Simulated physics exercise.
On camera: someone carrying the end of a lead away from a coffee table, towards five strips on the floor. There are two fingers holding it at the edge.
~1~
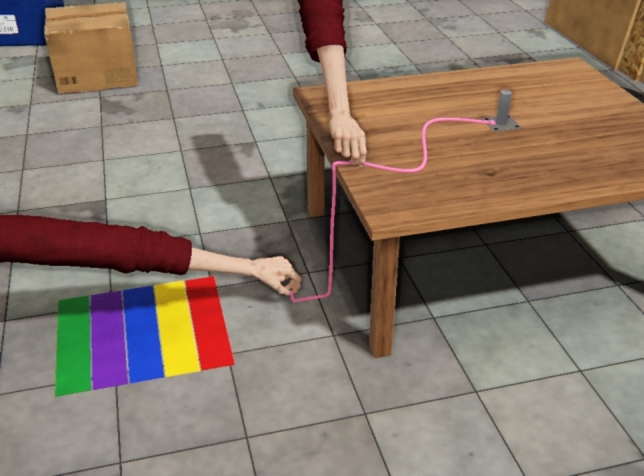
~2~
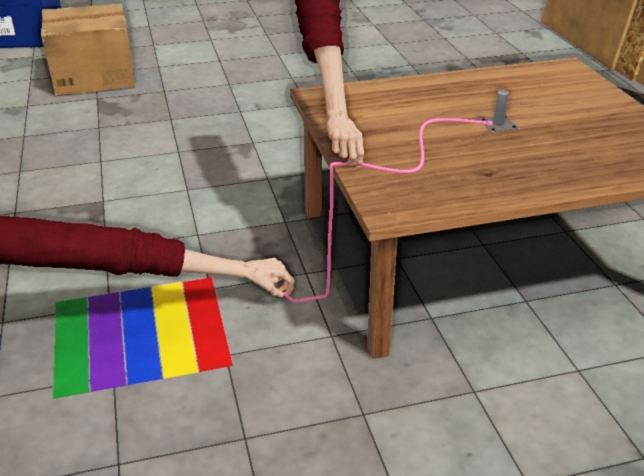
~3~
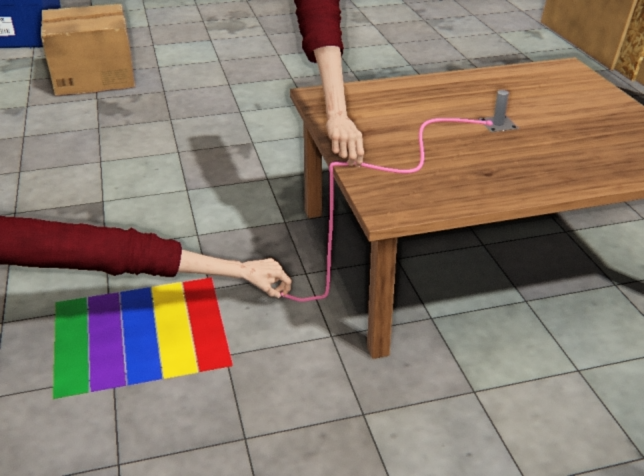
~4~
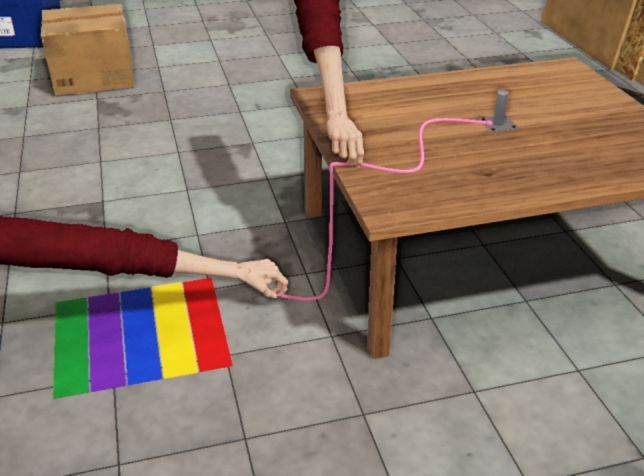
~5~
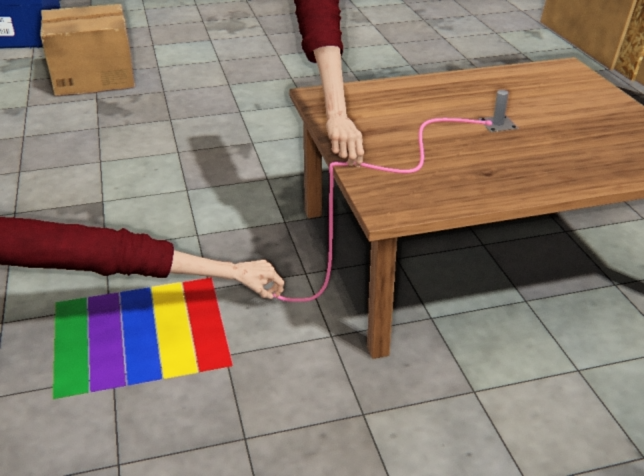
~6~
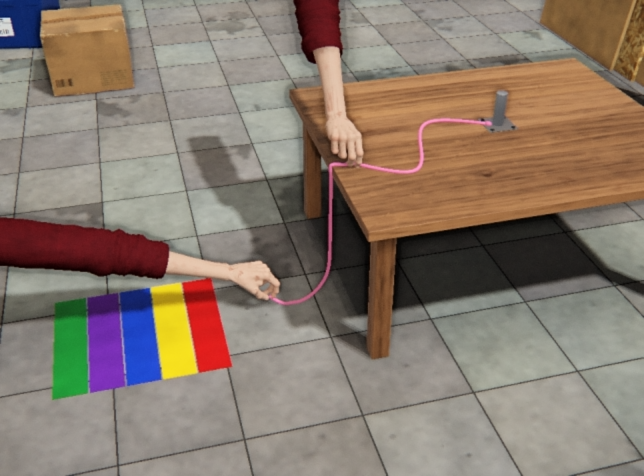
On a tiled floor beside a wooden coffee table, one hand pressed a pink lead at the table's edge while another hand drew its end slightly left, towards five coloured strips, and the hanging part slanted a little.
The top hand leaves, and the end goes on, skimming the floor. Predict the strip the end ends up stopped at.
The end ends up at the purple strip.
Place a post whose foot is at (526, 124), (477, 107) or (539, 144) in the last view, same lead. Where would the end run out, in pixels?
First (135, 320), then (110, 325), and last (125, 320).
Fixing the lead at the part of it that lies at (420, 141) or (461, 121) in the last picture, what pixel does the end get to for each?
Try by try, around (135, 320) and (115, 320).
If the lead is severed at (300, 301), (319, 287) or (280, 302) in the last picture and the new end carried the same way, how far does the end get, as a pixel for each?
The pixels are (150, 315), (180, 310) and (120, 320), in the order of the tries.
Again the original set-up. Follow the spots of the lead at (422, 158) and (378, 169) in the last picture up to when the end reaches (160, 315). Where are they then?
You'll see them at (366, 152) and then at (327, 185).
Early on, end near (160, 315); over yellow.
Midway, end near (123, 321); over blue.
At the end of the slack, end near (102, 324); over purple. It halts on the purple strip.
